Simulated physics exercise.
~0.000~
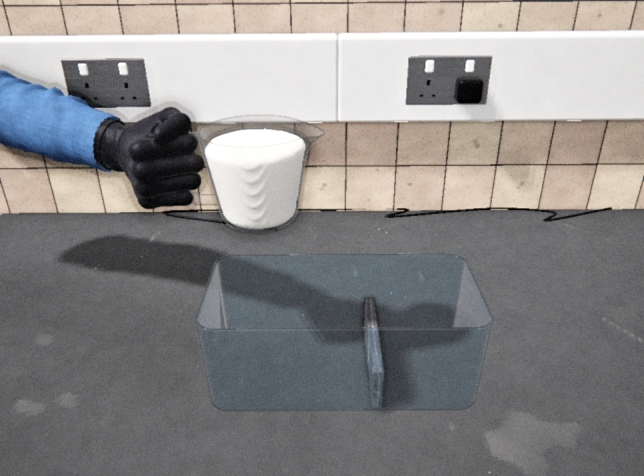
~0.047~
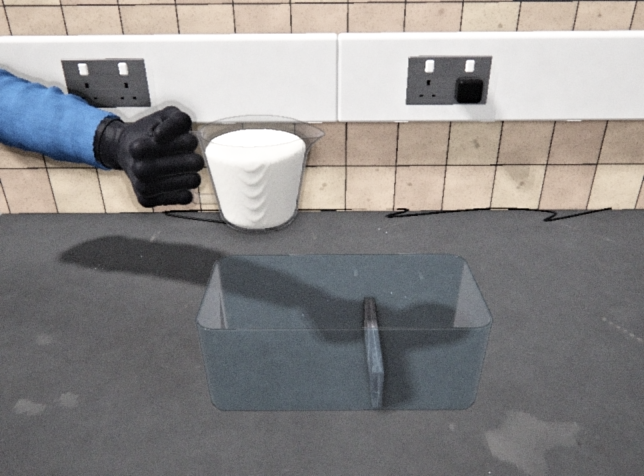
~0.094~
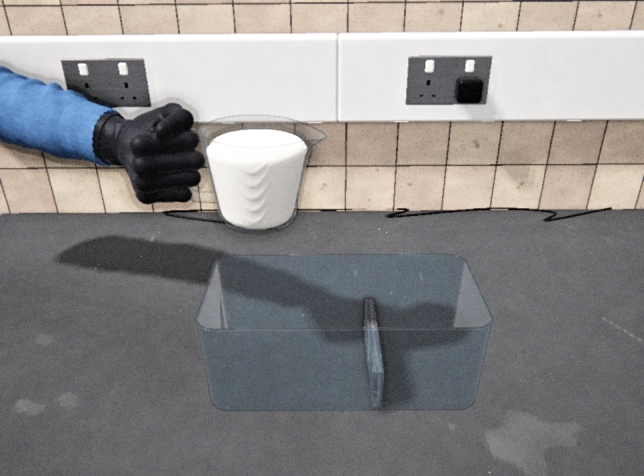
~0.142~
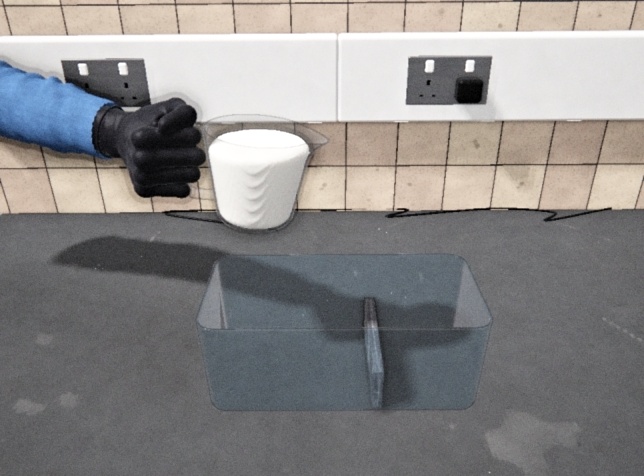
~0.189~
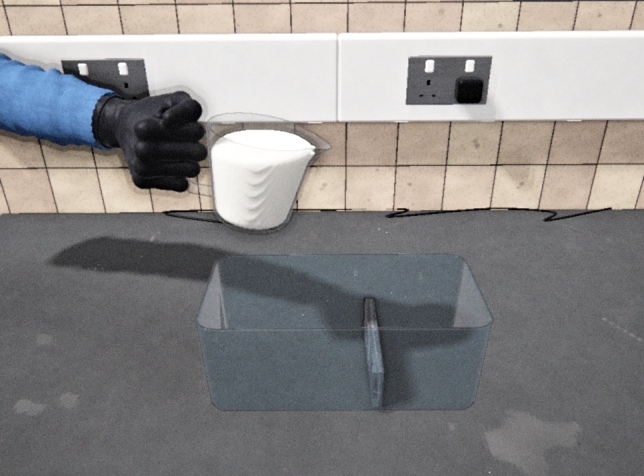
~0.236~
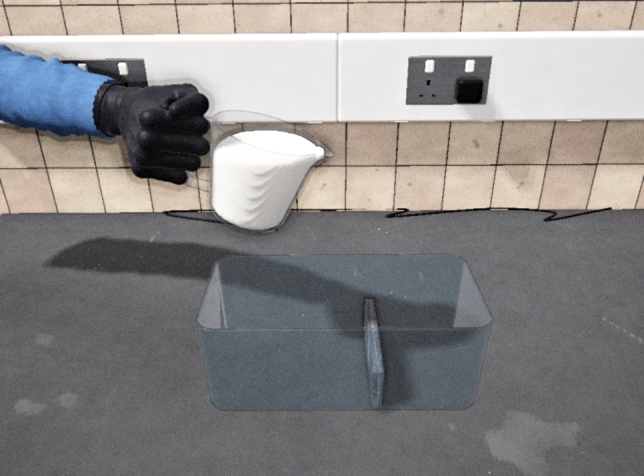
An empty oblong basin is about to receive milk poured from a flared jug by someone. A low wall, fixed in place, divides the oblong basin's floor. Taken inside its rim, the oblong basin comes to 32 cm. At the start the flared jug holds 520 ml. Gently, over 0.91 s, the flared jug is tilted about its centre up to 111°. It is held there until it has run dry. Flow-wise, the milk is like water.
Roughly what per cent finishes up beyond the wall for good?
Roughly 40 per cent.
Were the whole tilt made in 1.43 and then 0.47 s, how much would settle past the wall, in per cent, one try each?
It comes to 55 per cent, and then 20 per cent.
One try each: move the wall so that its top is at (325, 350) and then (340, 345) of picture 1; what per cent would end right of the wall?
Roughly 90 per cent, then 85 per cent.
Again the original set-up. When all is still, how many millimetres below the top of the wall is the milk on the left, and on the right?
The left side gives some 44 mm, the right side some 42 mm.
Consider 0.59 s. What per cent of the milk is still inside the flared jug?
Fraction remaining: Approx. 54 per cent.
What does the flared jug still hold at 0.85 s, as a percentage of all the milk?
6 %.
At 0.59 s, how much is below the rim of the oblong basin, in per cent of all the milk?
About 16 per cent.
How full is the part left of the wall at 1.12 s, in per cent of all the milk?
I'd put it near 60 percent.
After 0.59 s the tilt is 80° and 55 per cent is still to pour, 1 is left of the wall and 15 right of it.
After 0.85 s the tilt is 110° and 6 per cent is still to pour, 46 is left of the wall and 39 right of it.
After 1.12 s the tilt is 111° and 0 per cent is still to pour, 60 is left of the wall and 39 right of it.
After 1.41 s the tilt is 111° and 0 per cent is still to pour, 60 is left of the wall and 40 right of it.
In the end 60 per cent lies left of the wall, 40 right of it and 1 outside.
